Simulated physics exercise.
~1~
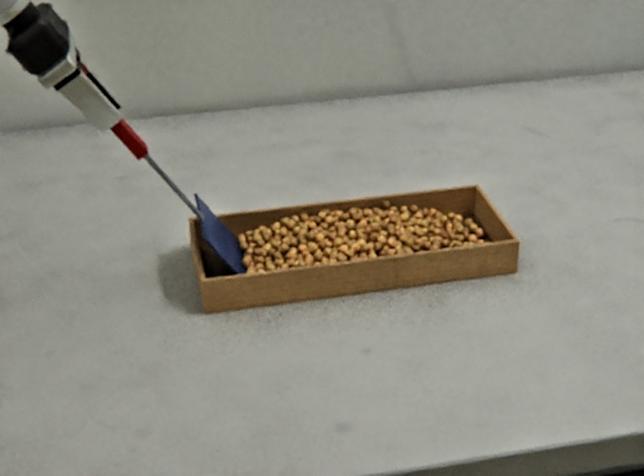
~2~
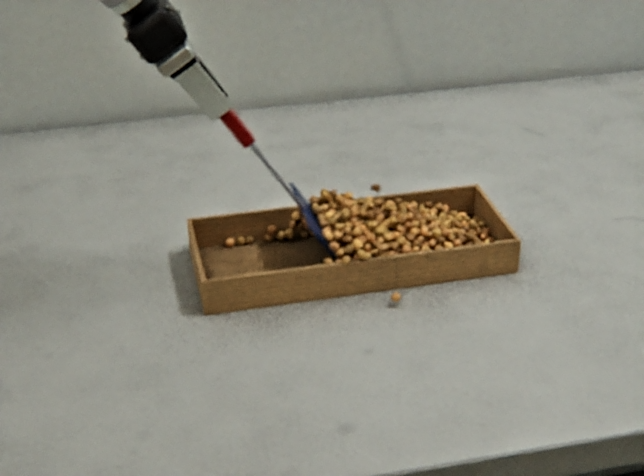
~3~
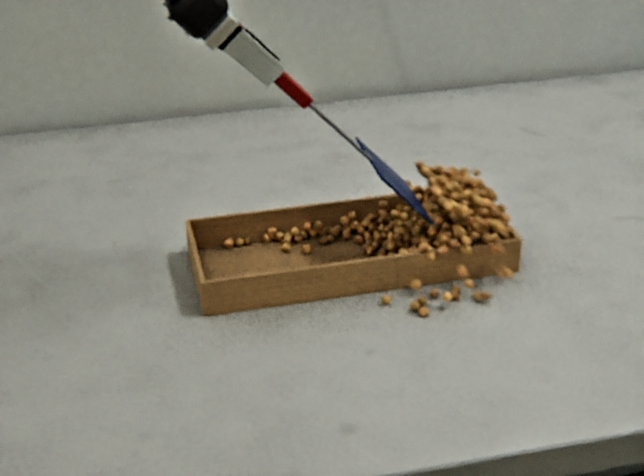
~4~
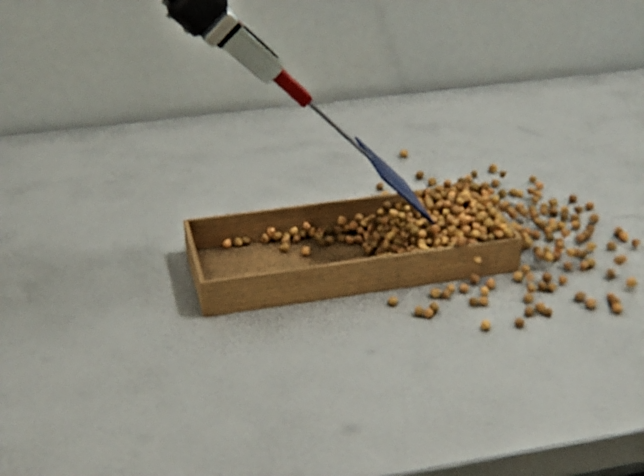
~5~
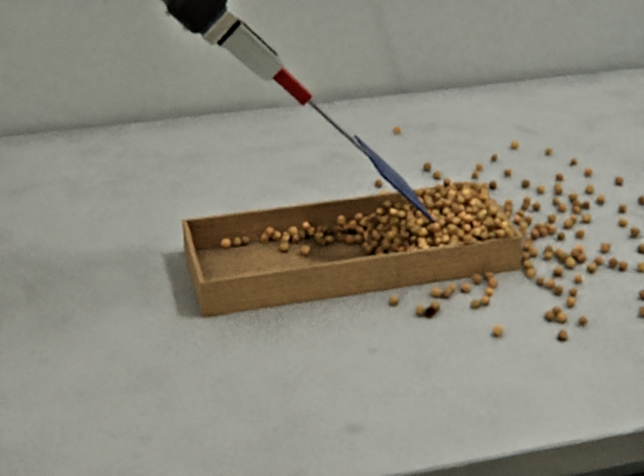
A robot arm with a black joint, a white section and a red collar reaches in from the upper left, holding a blue blade on a thin rod. Seen from slightly above, a long brown trough of tan chickpeas stands on a pale grey table. The blade starts at the trough's left end and pushes rightward, heaping the chickpeas ahead of it. It rises and tilts flatter near the right end as the pile spills over the rim. Then the blade holds still while chickpeas scatter across the table, mostly to the right, leaving many still heaped in the trough.
